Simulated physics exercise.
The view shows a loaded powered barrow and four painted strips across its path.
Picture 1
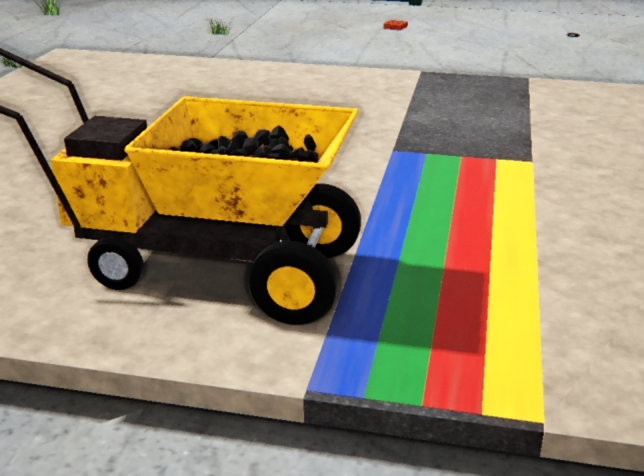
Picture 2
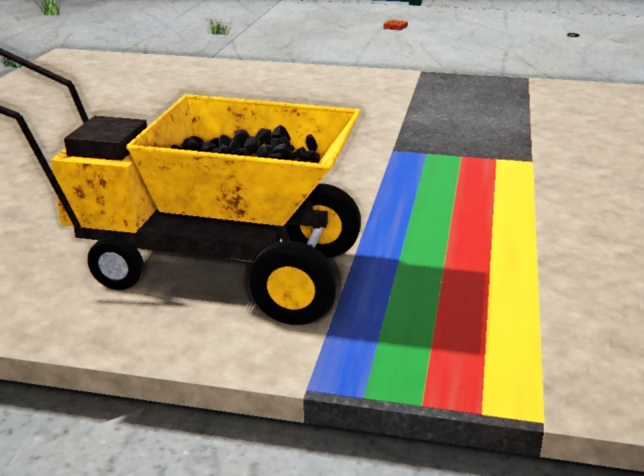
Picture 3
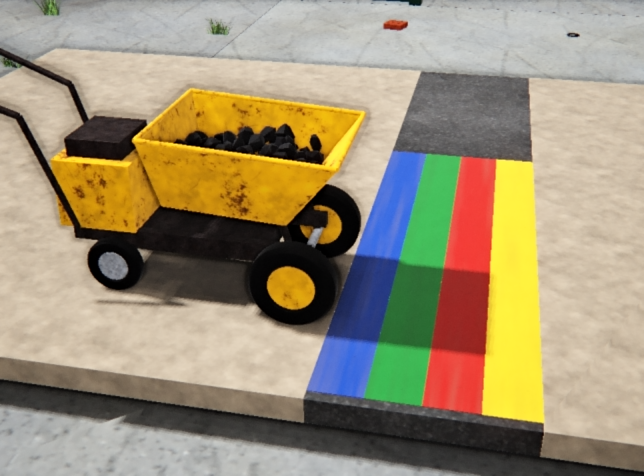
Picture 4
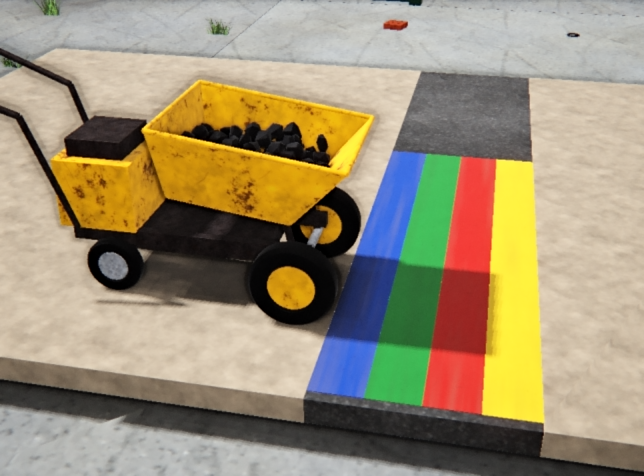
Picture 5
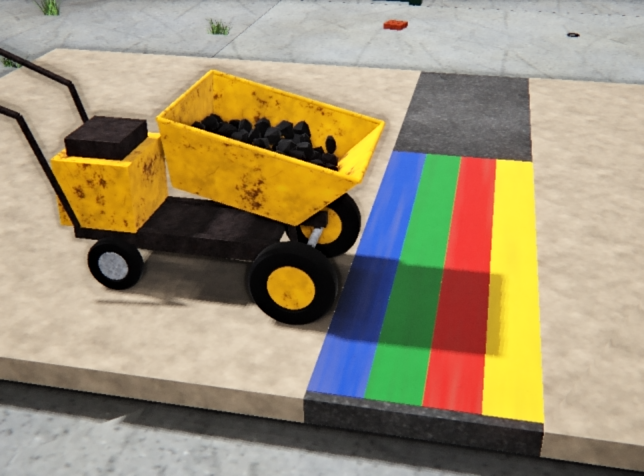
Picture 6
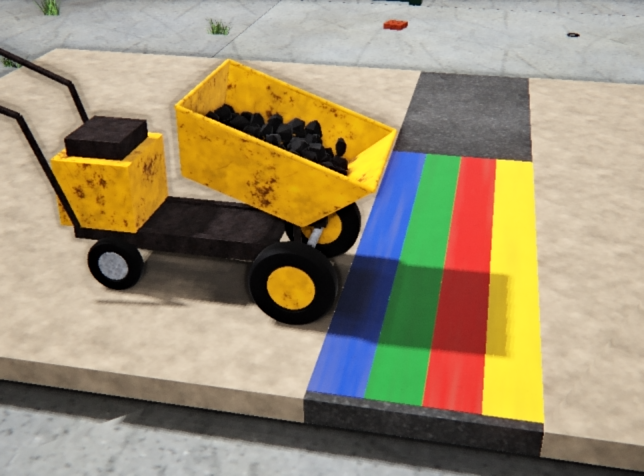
A yellow skip loaded with black lumps sits on a small powered barrow at the left, seen from above and to one side on a pale slab with grey concrete around it. Blue, green, red and yellow strips lie side by side to the right of its front wheels. The skip tilts slowly forward to the right, its rear rising, while wheels and camera stay still.
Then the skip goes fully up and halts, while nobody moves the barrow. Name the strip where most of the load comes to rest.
Red.
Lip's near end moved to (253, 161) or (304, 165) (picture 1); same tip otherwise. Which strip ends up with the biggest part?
One by one: The green strip and the strip in red.
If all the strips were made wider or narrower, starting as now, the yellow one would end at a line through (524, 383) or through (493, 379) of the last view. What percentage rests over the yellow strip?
20 and 30 in a hundred.
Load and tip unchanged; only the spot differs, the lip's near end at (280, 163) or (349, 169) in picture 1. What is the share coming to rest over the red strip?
Close to 30 in a hundred, and close to 30 in a hundred.
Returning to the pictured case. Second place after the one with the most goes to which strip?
Ranked second: The strip in yellow.
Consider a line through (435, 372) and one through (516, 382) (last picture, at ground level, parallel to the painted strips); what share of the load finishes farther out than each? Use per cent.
That's 60 in a hundred for the first and 10 in a hundred for the second.
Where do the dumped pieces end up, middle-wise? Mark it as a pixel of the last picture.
Somewhere around (476, 297) in the last picture.
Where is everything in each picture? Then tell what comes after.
The first picture shows lip of the skip at (327, 167), level; top of the load at (263, 153), lumps of coal; blue strip at (347, 356); green strip at (401, 363); red strip at (456, 370); yellow strip at (513, 377).
The second picture shows lip of the skip at (330, 168), level; top of the load at (265, 152).
The third picture shows lip of the skip at (336, 170), tipped barely; top of the load at (245, 154).
The fourth picture shows lip of the skip at (346, 175), tipped a little; top of the load at (229, 148).
The fifth picture shows lip of the skip at (359, 182), tipped a little; top of the load at (238, 142).
The sixth picture shows lip of the skip at (373, 191), tipped clearly; top of the load at (233, 135); blue strip at (347, 356); green strip at (401, 363); red strip at (456, 370); yellow strip at (513, 377).
Soon, skip tipped steeply; all in the skip.
A while on, skip tipped right over; most in the skip; a small part over the red strip; a stray few over the yellow strip.
Towards the end, skip tipped right over; about a third in the skip; a stray few over the green strip; about half over the red strip; about a quarter over the yellow strip; a small part off the paint.
Finally, skip tipped right over; about a third in the skip; none over the blue strip; a stray few over the green strip; about half over the red strip; about a quarter over the yellow strip; a small part off the paint.
